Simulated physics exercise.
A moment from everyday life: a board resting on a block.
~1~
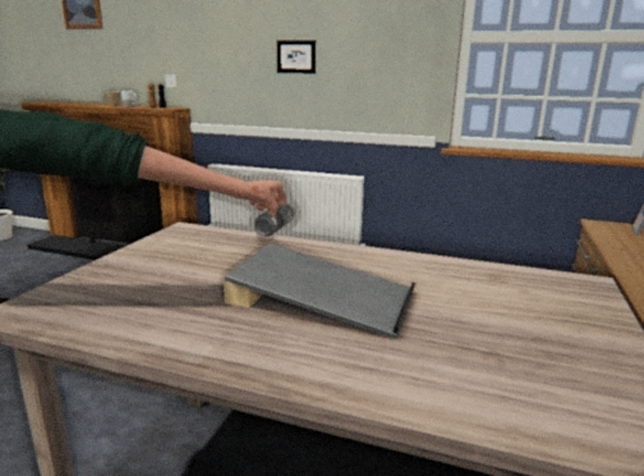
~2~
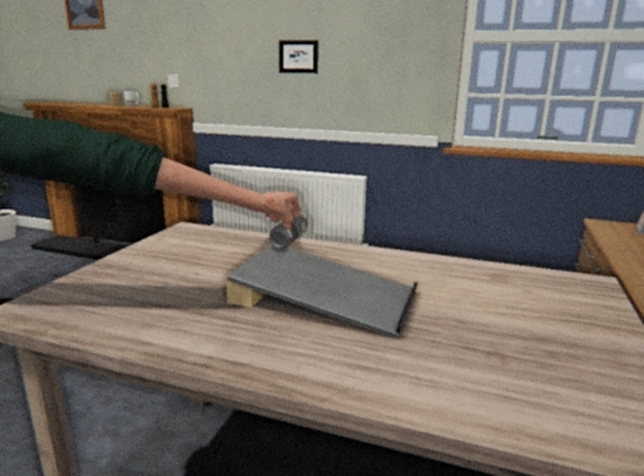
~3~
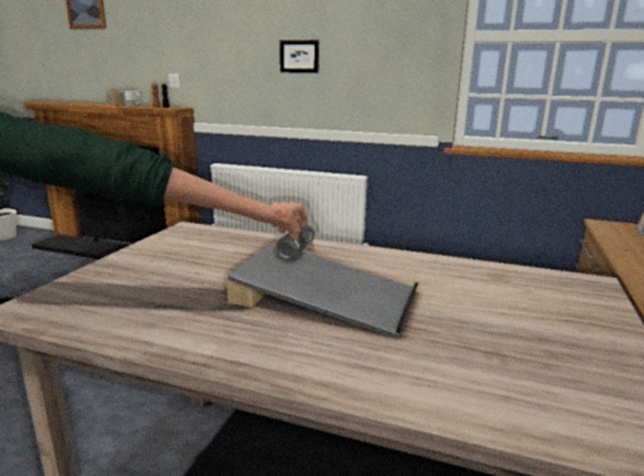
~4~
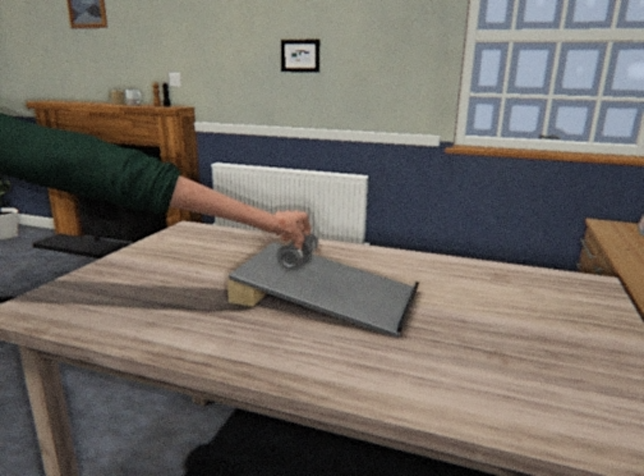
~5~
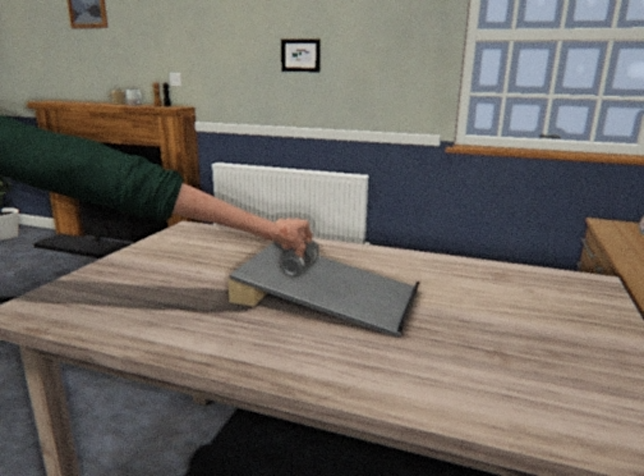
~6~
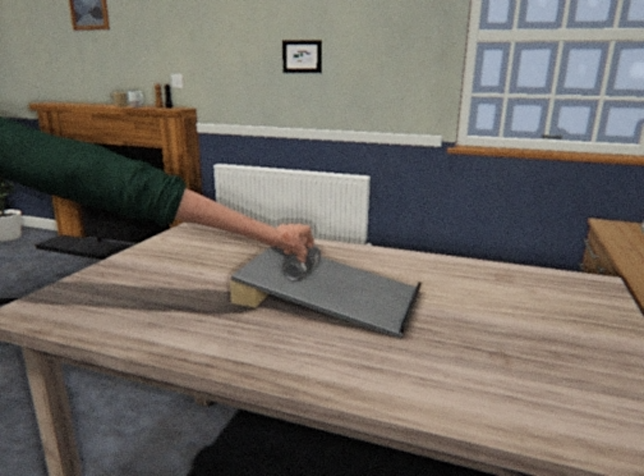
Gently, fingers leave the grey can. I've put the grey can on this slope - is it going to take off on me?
Yes, most likely it travels downward.
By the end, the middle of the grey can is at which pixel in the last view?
End point in the final view: About (401, 294).
Then, 0.40 s later than the last frame, grey can moved about its own width near (319, 267).
Then, 0.70 s later than the last frame, grey can moved well along near (369, 284).
Then, 0.80 s later than the last frame, grey can moved well along near (393, 292).
Then, 1.10 s later than the last frame, grey can moved well along near (399, 293).
When it is over, moved from the start, grey can. End places, in pixels of the last picture, grey can near (401, 294). The grey can slides or rolls down.
